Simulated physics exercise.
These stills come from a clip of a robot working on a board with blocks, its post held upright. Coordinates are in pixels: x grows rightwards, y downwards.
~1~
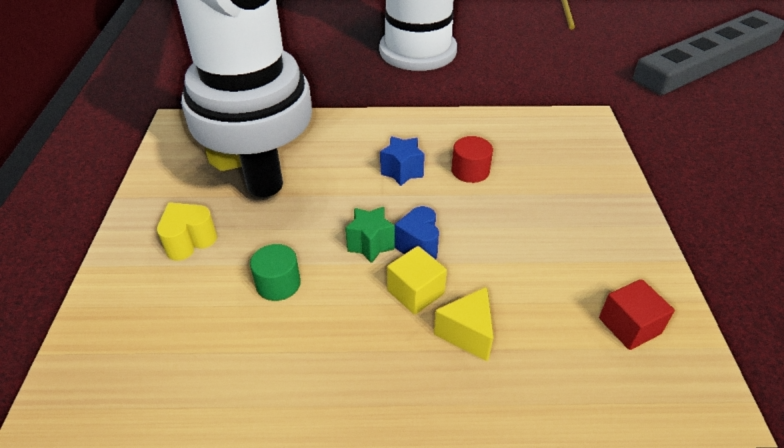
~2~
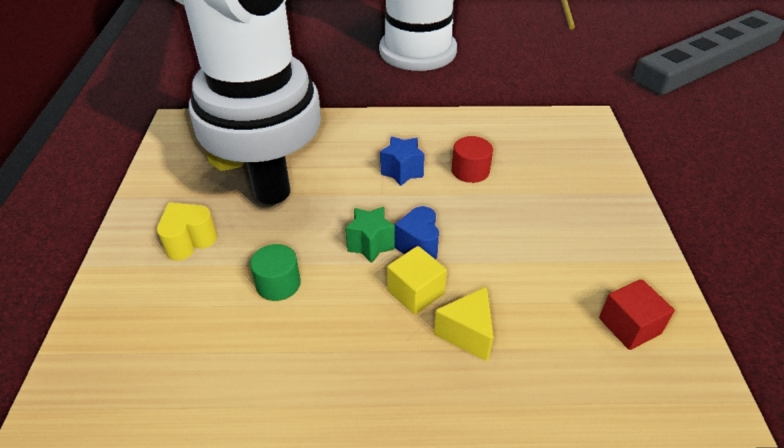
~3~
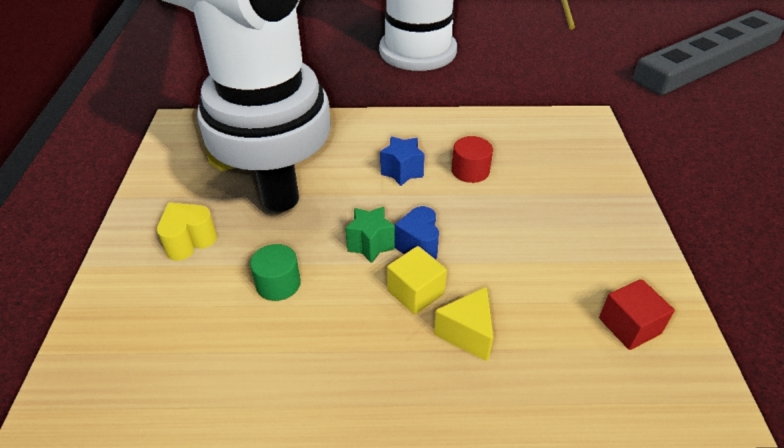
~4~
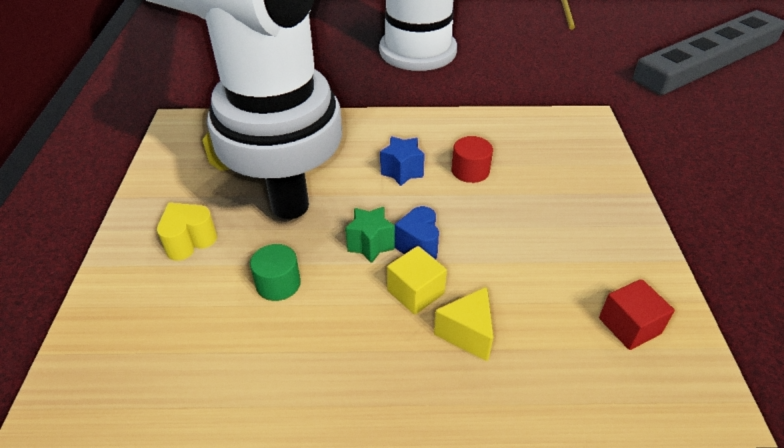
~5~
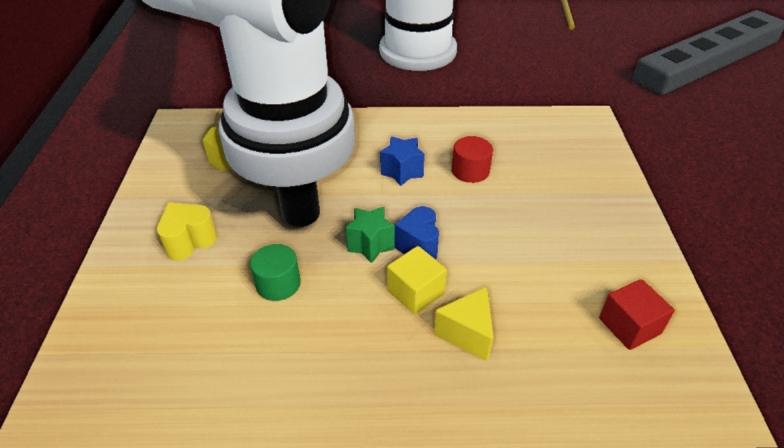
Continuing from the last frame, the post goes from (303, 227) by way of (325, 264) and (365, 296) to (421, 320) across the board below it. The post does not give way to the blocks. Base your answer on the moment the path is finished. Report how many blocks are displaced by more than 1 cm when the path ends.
Moved: Just one.
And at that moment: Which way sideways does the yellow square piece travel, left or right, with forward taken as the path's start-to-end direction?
Displaced left.
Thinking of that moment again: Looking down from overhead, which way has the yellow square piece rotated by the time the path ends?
Seen from above, its turn is counter-clockwise.
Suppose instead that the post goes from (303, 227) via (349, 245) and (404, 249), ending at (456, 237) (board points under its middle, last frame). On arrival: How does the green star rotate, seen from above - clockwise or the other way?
It rotates clockwise.
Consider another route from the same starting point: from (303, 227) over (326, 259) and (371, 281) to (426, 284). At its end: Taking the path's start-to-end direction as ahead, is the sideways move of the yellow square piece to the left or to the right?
Left-hand side.
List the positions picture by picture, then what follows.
In the first picture, tip of the post at (266, 187), middles of tops, yellow square piece at (417, 267), yellow triangular block at (472, 311).
In the second picture, post at (273, 194), nothing pushed.
In the third picture, post at (281, 201), nothing pushed.
In the fourth picture, post at (291, 208), nothing pushed.
In the fifth picture, post at (302, 215), yellow square piece at (417, 267), yellow triangular block at (472, 311).
The first path, step by step. One third of the way, post at (324, 253); nothing pushed yet.
Two thirds of the way, post at (365, 285); nothing pushed yet.
At the end, post at (422, 309); yellow square piece at (438, 264), turned 20° anticlockwise; yellow triangular block unmoved.
